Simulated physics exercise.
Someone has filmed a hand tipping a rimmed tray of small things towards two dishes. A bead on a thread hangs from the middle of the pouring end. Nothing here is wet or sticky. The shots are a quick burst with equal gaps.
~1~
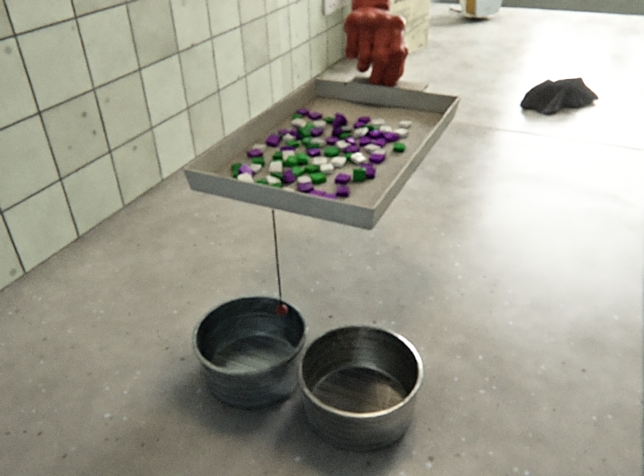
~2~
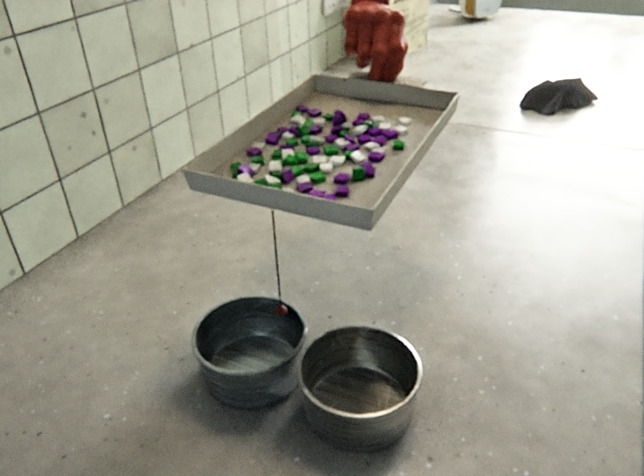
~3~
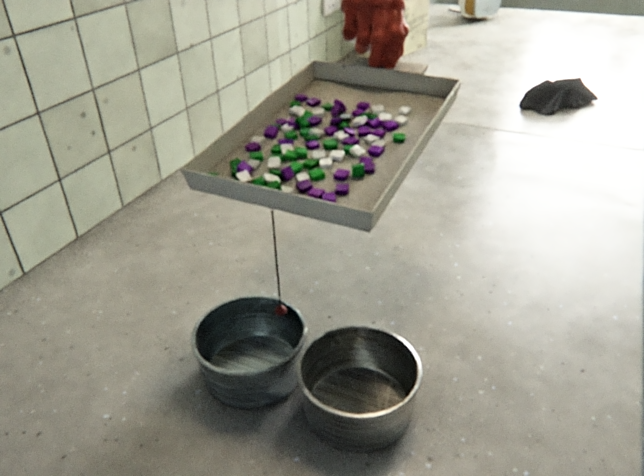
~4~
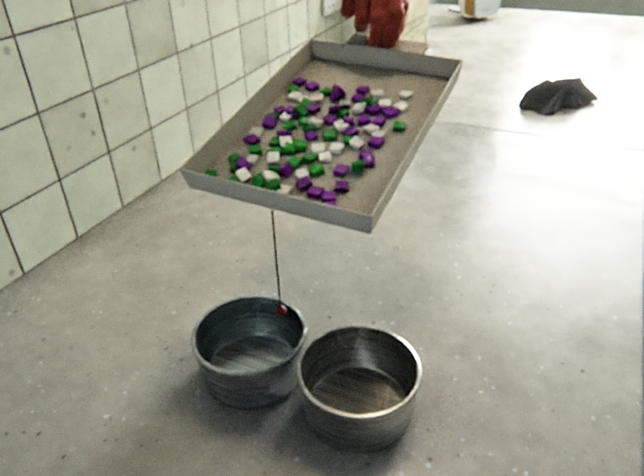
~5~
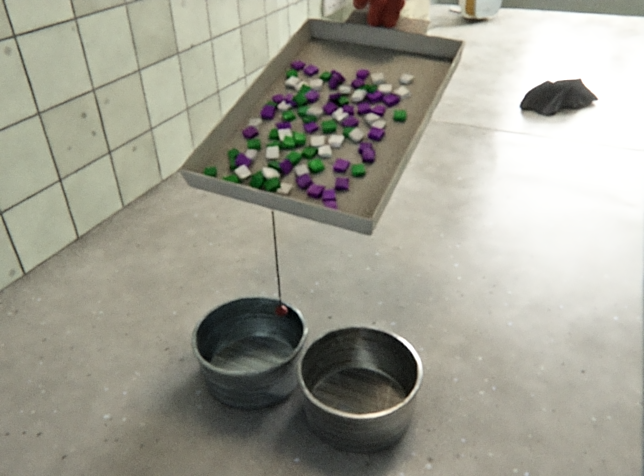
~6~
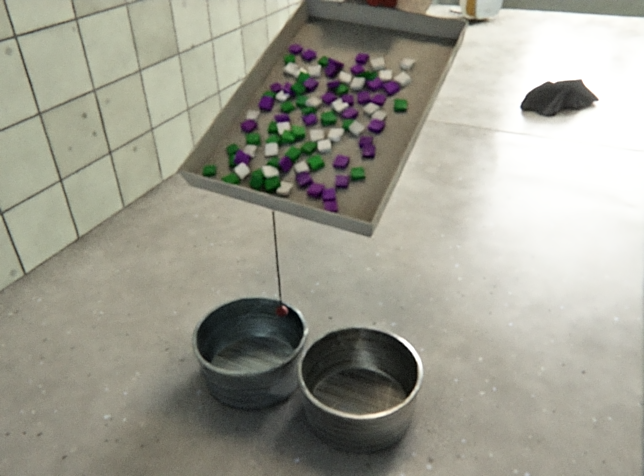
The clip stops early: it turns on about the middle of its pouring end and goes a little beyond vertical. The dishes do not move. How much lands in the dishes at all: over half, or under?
They take the larger part between them.
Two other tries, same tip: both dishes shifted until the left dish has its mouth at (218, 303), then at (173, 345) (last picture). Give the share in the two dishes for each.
First some 30, then 80 per cent.
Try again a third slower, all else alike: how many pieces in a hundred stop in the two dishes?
It comes to 70 per cent or so.
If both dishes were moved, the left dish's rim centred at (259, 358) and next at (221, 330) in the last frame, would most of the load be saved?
First most of it, then over half.
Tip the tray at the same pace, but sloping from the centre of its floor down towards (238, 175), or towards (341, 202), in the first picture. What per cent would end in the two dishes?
In turn 40 and 90 in a hundred.
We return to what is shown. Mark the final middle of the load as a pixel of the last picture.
At about (319, 409).
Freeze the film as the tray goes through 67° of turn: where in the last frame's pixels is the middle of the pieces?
Roughly at (288, 174).
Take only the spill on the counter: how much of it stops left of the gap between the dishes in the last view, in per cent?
Roughly 90 in a hundred.
Just after the last frame, tray tipped steeply; almost all on the tray; just a few in the air.
A moment on, tray tipped past a quarter turn; roughly two thirds on the tray; just a few in the right dish; just a few in the left dish; about a tenth outside both; roughly a quarter in the air.
Further on, tray tipped past a quarter turn; roughly half in the right dish; roughly a quarter in the left dish; roughly a quarter outside both.
When it is over, tray tipped past a quarter turn; roughly half in the right dish; roughly a quarter in the left dish; roughly a quarter outside both.
